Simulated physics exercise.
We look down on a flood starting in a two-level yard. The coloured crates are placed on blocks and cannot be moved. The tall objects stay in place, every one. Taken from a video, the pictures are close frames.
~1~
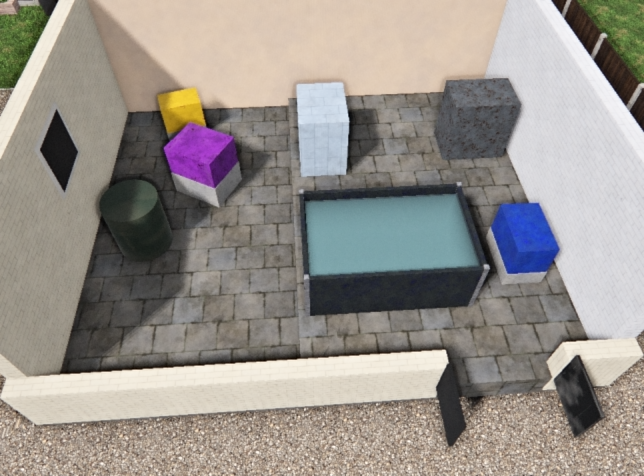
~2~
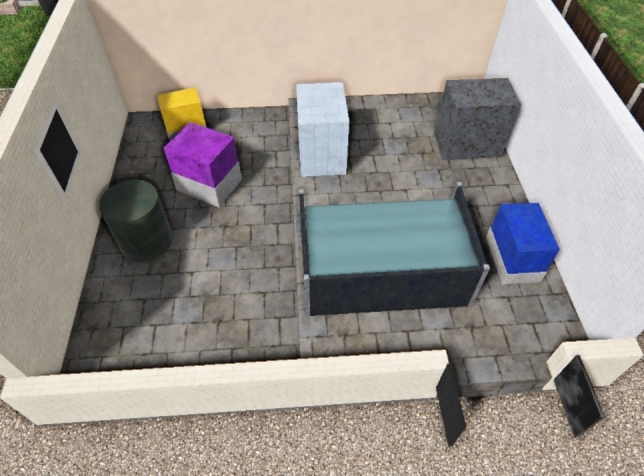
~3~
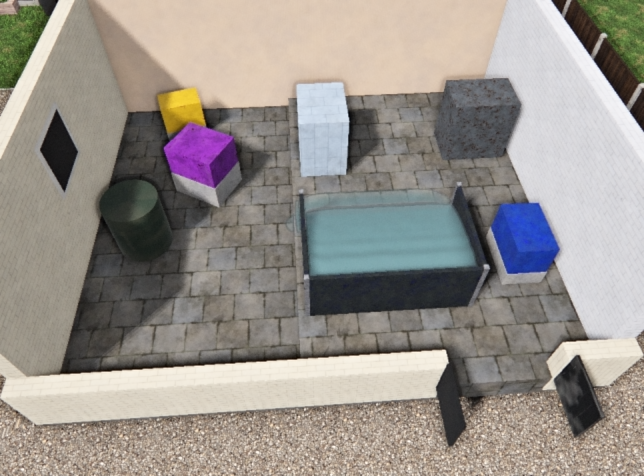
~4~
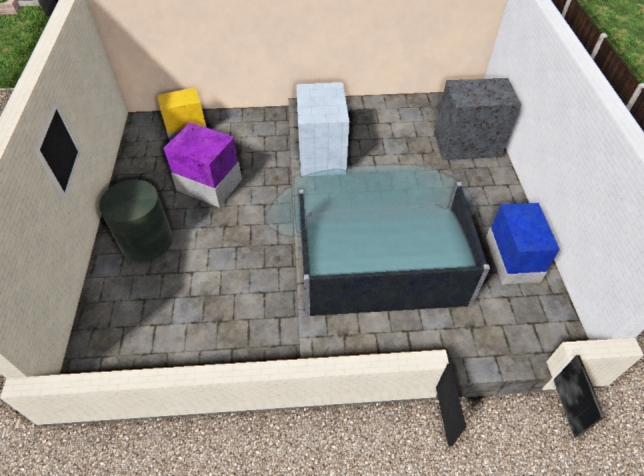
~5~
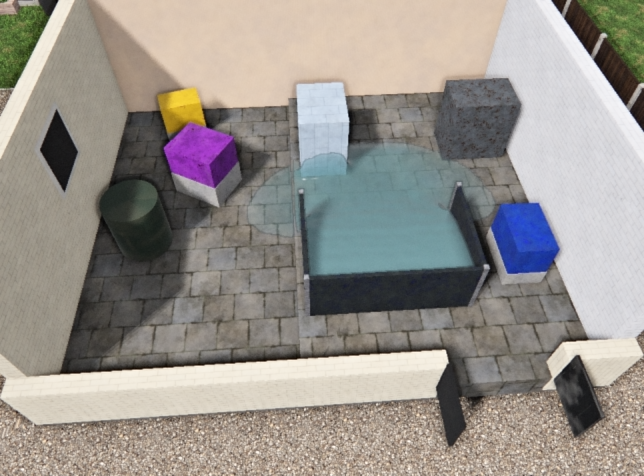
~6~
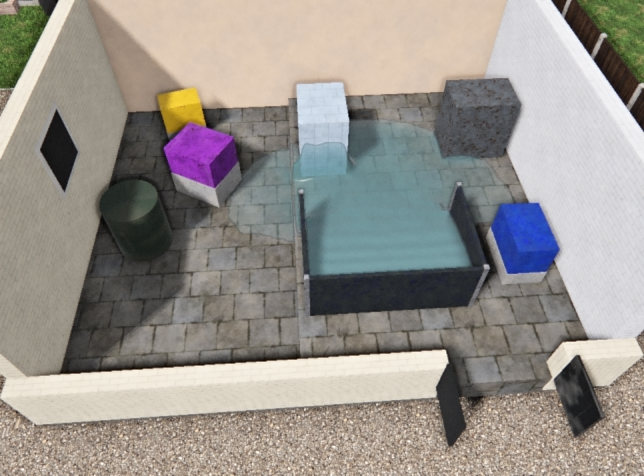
The video shows a walled, paved yard with colored blocks, a dark green barrel and a tank of water; the tank's far side opens, and water pours out, spreading across the paving around the pale block behind it.
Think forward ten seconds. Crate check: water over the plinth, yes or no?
Purple crate no, yellow crate yes, blue crate no.
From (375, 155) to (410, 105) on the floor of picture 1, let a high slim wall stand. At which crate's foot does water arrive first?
First comes the purple crate.
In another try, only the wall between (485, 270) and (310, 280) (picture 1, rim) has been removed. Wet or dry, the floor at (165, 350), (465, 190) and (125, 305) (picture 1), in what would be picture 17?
The first comes out soaked, the second untouched, the third soaked.
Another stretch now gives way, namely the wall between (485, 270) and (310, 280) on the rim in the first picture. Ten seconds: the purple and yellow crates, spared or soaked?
The purple one is untouched; the yellow one is untouched.
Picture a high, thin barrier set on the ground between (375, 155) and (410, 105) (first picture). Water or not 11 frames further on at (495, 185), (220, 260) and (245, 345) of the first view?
First inundated, then inundated, then unwetted.
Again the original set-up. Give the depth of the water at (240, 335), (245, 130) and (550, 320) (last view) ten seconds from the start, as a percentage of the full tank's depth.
About 14 per cent, then 12 per cent, then 6 per cent.
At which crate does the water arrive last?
I'd pick the blue crate.
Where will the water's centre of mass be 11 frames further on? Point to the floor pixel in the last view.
Near (363, 164) in the last view.
A moment on, water covers 35 % of the floor; the purple crate water round its plinth, the yellow crate water round its plinth, the blue crate not reached.
Next, water covers 55 % of the floor; the purple crate water round its plinth, the yellow crate water round its plinth, the blue crate water round its plinth.
Then, water covers 75 % of the floor; the purple crate water round its plinth, the yellow crate water round its plinth, the blue crate water round its plinth.
Later, water covers 95 % of the floor; the purple crate water round its plinth, the yellow crate water round its plinth, the blue crate water round its plinth.
In the end, water covers 100 % of the floor; the purple crate stayed above the water, the yellow crate was topped, the blue crate stayed above the water.
